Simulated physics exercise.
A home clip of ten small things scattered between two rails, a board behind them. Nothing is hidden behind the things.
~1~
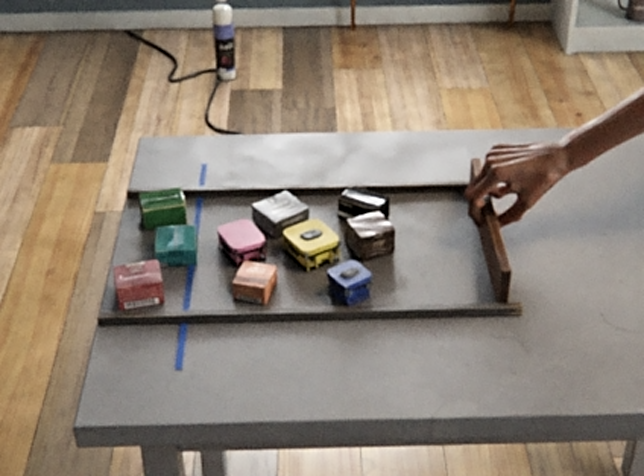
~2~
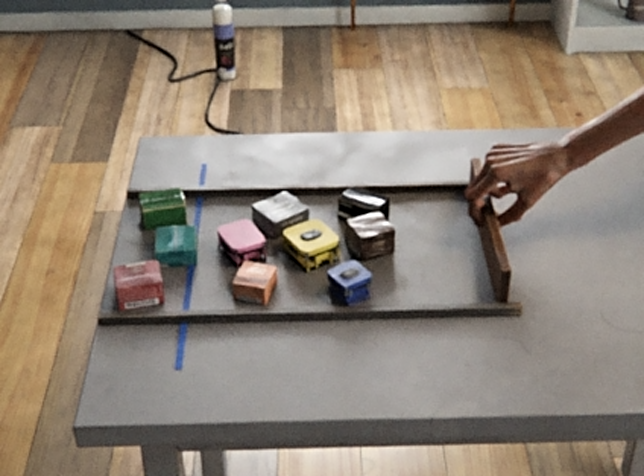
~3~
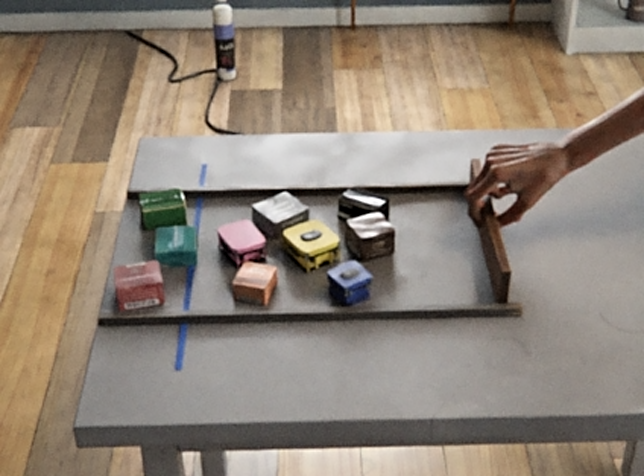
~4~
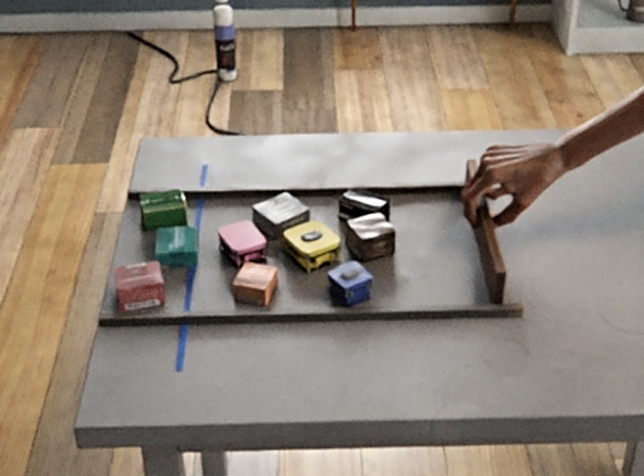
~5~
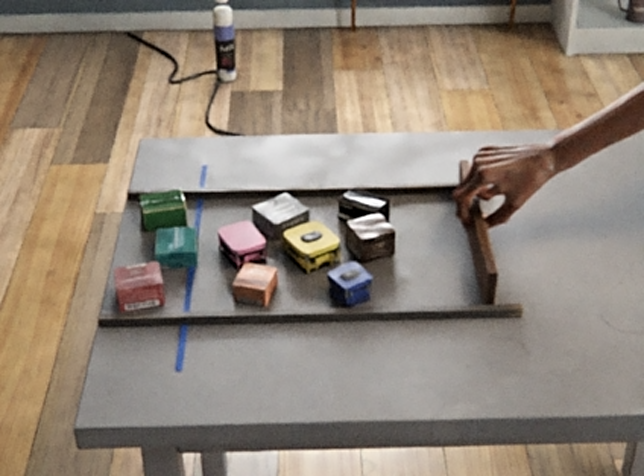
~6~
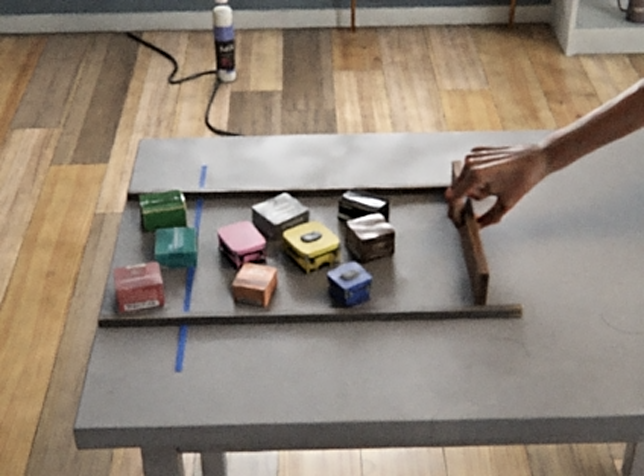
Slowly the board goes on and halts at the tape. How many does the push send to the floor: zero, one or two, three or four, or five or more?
Outcome: The number that fall off is three or four.
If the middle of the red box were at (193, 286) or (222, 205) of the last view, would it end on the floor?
The red box comes down; survives.
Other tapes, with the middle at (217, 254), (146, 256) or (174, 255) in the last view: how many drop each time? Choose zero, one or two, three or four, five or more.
One after another: One to two; more than four; either three or four.
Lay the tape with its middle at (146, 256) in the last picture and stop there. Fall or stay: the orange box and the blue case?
The orange box goes over; the blue case stays on.
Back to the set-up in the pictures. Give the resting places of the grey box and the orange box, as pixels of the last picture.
Near (146, 222) and (136, 291).
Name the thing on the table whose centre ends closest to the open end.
The yellow case.
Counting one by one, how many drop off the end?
Exactly 4.
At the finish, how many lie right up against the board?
It touches 3.
Soon after, none off yet; red box at rest near (139, 287); green box at rest near (163, 211); turquoise box at rest near (177, 248).
Then, none off yet; red box at rest near (139, 287); green box at rest near (163, 211); turquoise box moved a little near (164, 248).
Further on, none off yet; red box moving near (134, 287); green box moved about its own width near (136, 208); turquoise box tipped well over near (93, 256).
At rest, the number that fall off is three or four; fallen, pink case, turquoise box, green box and red box.
